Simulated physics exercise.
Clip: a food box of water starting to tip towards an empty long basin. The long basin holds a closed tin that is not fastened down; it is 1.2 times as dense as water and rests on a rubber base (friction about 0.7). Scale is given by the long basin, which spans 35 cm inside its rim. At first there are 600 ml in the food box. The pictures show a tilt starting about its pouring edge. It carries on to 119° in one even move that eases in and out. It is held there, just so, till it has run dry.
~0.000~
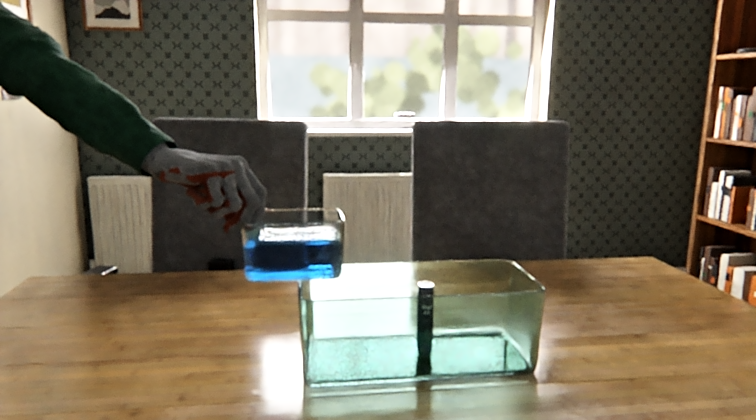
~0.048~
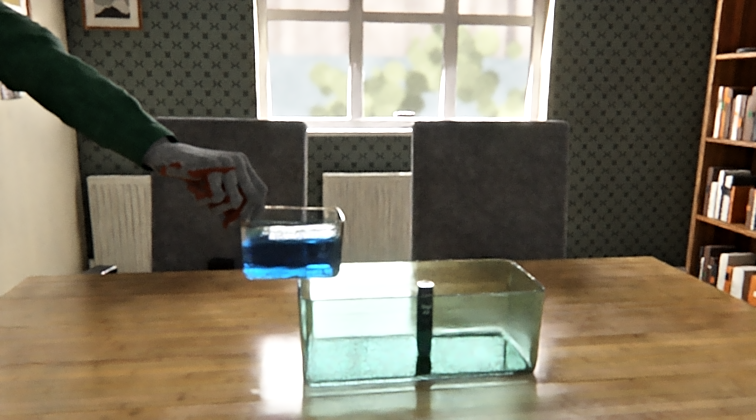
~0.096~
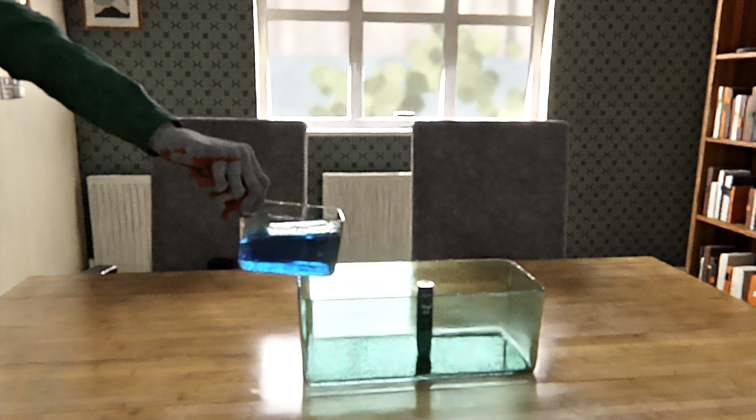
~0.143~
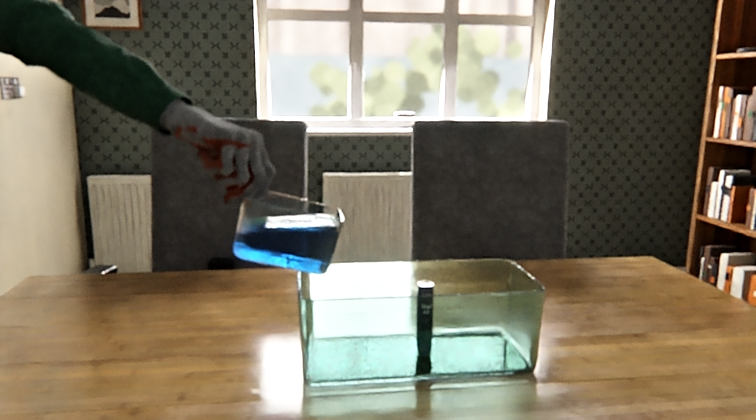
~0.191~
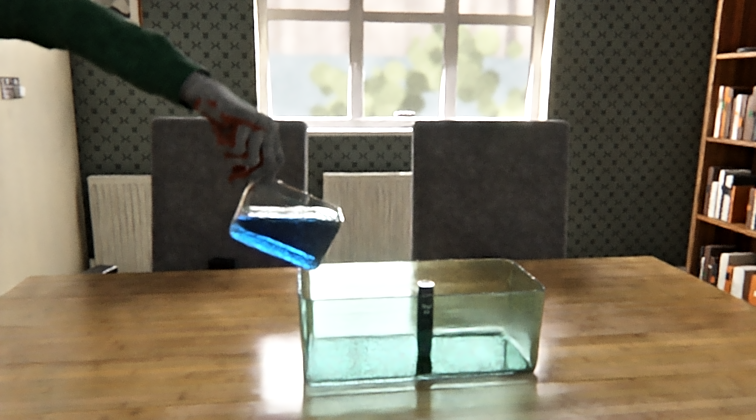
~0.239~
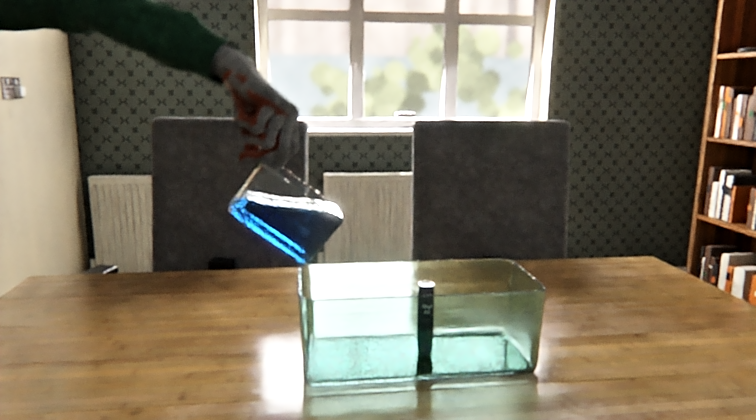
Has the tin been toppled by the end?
Yes, it tumbles over.
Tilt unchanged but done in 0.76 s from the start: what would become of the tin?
In that case the tin overturns.
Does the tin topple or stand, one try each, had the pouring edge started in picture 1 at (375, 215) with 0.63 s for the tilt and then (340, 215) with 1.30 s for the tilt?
First it stays on its base; then it stays on its base.
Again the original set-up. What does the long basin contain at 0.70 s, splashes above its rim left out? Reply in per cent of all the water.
It works out near 92 per cent.
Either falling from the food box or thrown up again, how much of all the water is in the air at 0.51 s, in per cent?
Roughly 54 percent.
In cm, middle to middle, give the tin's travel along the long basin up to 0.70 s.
Near 3 cm.
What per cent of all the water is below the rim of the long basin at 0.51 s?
Near 12 in a hundred.
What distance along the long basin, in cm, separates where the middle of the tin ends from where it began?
About 8.0 cm.
Then, 0.51 s in, the tilt is 108° and 34 per cent is still to pour; the tin stands where it began.
Then, 0.70 s in, the tilt is 119° and 1 per cent is still to pour; the tin leans 32°.
Then, 0.91 s in, the tilt is 119° and 0 per cent is still to pour; the tin lies on its side.
Then, 1.13 s in, the tilt is 119° and 0 per cent is still to pour; the tin lies on its side.
Finally, the tin lies on its side.
